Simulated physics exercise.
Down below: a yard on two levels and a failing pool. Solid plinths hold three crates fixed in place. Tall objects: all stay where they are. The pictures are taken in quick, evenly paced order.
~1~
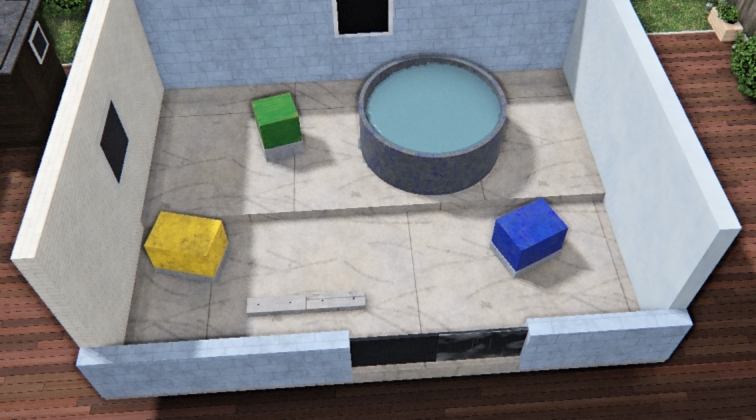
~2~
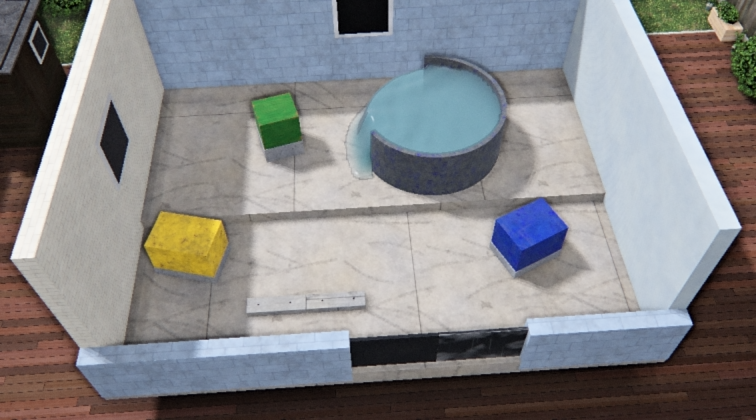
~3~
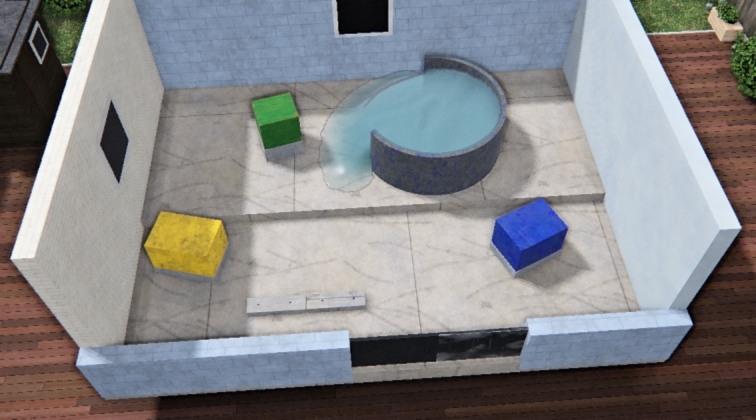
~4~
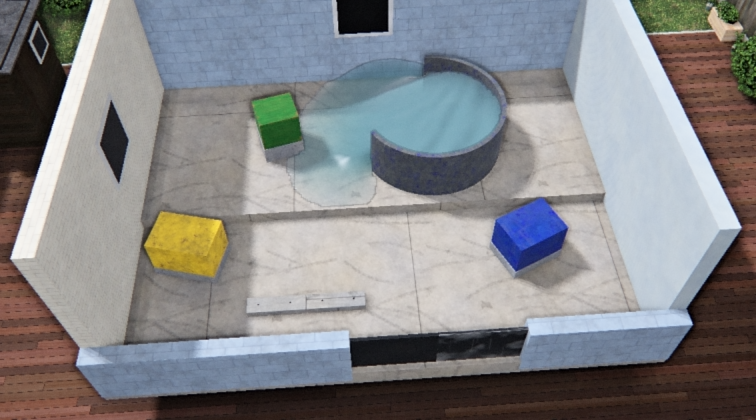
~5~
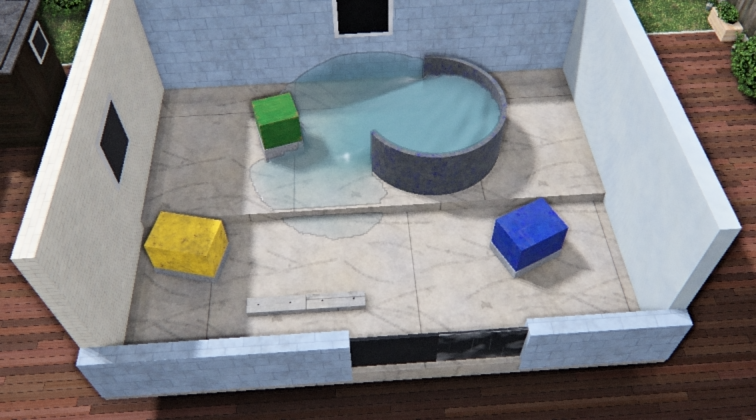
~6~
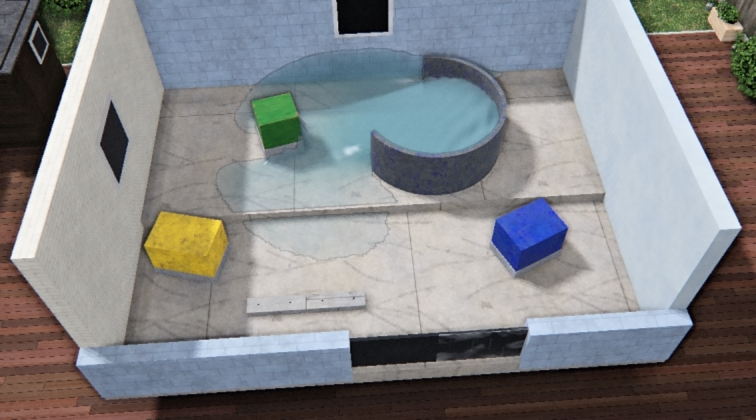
A round, dark grey stone pool of blue water stands toward the back right of a walled, two-level paved yard, seen from high above by a still camera. A green block sits left of it, a yellow one at lower left and a blue one at lower right, behind a low pale bar and front wall. The pool's left side opens, and water pours out leftward, spreads around the green block and runs over the step onto the lower level.
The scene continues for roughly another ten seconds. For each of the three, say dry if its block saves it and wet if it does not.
Blue crate: Wet; green crate: Wet; yellow crate: Wet.
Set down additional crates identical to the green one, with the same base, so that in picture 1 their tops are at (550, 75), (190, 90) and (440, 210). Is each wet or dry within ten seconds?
Well, the first one is never reached, the second goes wet, and the third is never reached.
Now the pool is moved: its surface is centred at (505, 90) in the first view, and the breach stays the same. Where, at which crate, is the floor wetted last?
My pick is the blue one.
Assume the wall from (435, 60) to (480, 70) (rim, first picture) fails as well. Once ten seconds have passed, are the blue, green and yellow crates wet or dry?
The blue one is reached; the green one is not reached; the yellow one is reached.
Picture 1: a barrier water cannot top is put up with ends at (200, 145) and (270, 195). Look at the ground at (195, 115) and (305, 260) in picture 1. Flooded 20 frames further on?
In order, I'd call them inundated and inundated.
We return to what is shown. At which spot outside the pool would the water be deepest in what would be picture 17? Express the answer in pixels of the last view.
My best guess is roughly (174, 95).
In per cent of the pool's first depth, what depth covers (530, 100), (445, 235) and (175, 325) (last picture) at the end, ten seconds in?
First spot roughly 2 %, second 18 %, third 14 %.
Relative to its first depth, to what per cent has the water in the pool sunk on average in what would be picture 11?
That comes to some 42 per cent.
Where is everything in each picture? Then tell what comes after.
In the first picture, the round pool at (432, 106) is whole and still.
In the second picture, the front is at a hidden place, out from the gap at (371, 111).
In the third picture, the front is at (338, 186), out from the gap at (371, 112).
In the fourth picture, the front is at (316, 199), out from the gap at (371, 114).
In the fifth picture, water pours out at (371, 115) and has run to (282, 210).
In the sixth picture, the front is at (229, 198), out from the gap at (371, 115).
A moment on, water covers 40 % of the floor; the blue crate not reached, the green crate water round its plinth, the yellow crate water round its plinth.
Next, water covers 50 % of the floor; the blue crate not reached, the green crate water round its plinth, the yellow crate water round its plinth.
Then, water covers 65 % of the floor; the blue crate not reached, the green crate water round its plinth, the yellow crate water round its plinth.
Later, water covers 95 % of the floor; the blue crate water round its plinth, the green crate water round its plinth, the yellow crate water round its plinth.
In the end, water covers 95 % of the floor; the blue crate was topped, the green crate was topped, the yellow crate was topped.
